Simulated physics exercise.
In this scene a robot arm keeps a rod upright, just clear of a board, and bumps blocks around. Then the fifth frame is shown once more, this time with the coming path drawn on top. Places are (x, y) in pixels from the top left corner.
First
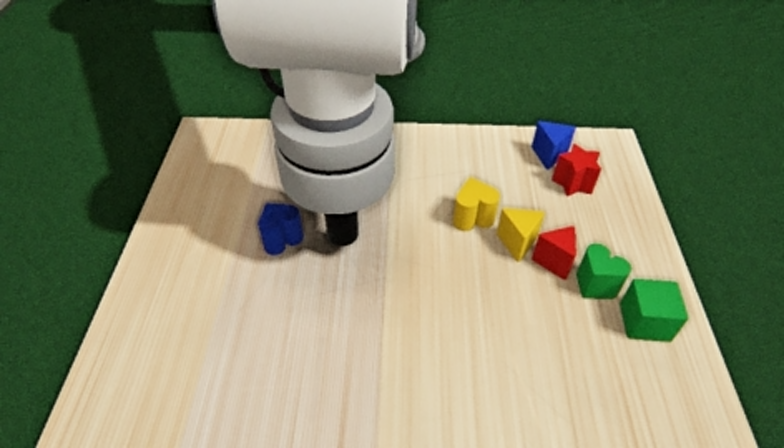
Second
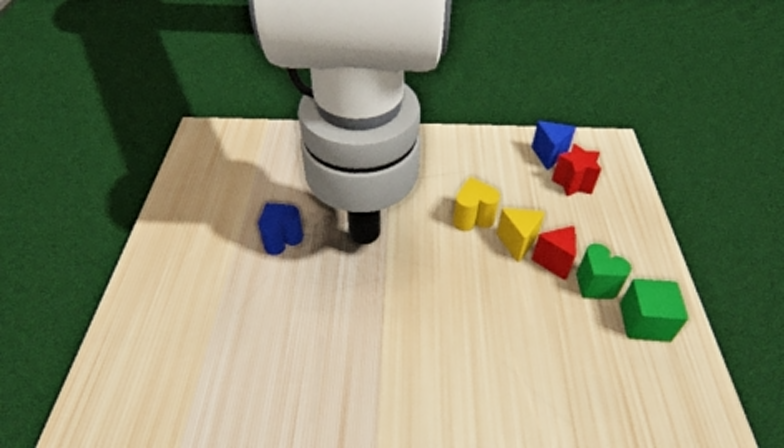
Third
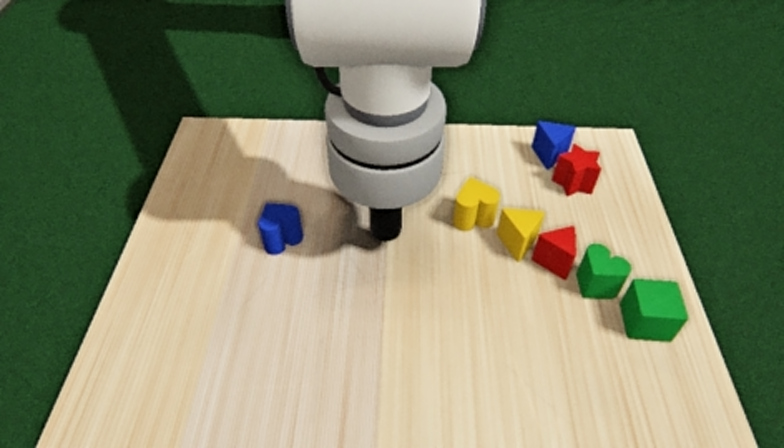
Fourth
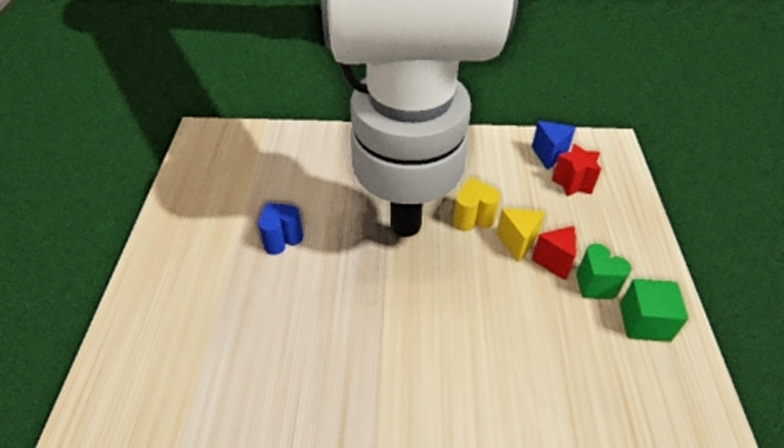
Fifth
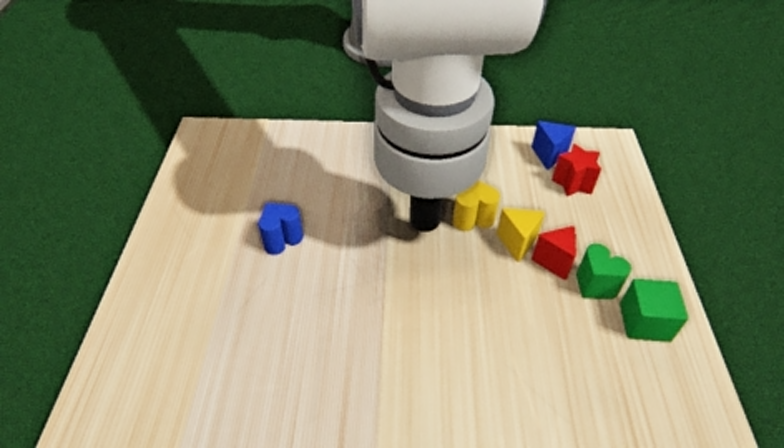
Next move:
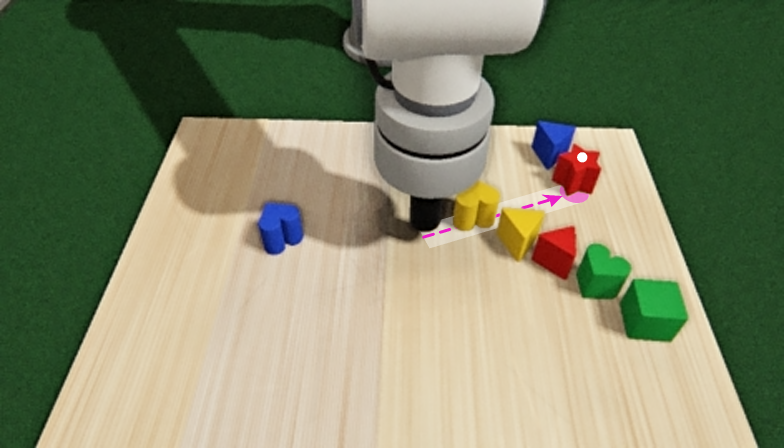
The video shows a robotic arm with a black rod moving steadily right across a wooden board, from beside a blue block to close beside a yellow heart block, while the blue, yellow, red and green blocks stay still.
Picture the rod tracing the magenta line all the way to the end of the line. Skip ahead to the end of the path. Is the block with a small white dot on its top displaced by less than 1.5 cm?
No, it doesn't check out.
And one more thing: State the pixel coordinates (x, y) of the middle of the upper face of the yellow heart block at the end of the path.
At roughly (550, 152).
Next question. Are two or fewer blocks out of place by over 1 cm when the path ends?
Yes.
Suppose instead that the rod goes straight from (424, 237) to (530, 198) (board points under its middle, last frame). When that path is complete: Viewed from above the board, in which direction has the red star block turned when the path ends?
Bird's-eye view: Clockwise.
Drawn move, from (424, 237) directly to (574, 193); the dot is on the red star block.
On the path given first. One third of the way, rod (479, 206); yellow heart block (507, 179), turned 15° anticlockwise.
Two thirds of the way, rod (532, 191); yellow heart block (539, 158), turned 75° anticlockwise.
At the end, rod (580, 177); yellow heart block (550, 152), turned 135° anticlockwise; yellow triangle still; red star block (598, 147), turned 15° clockwise.
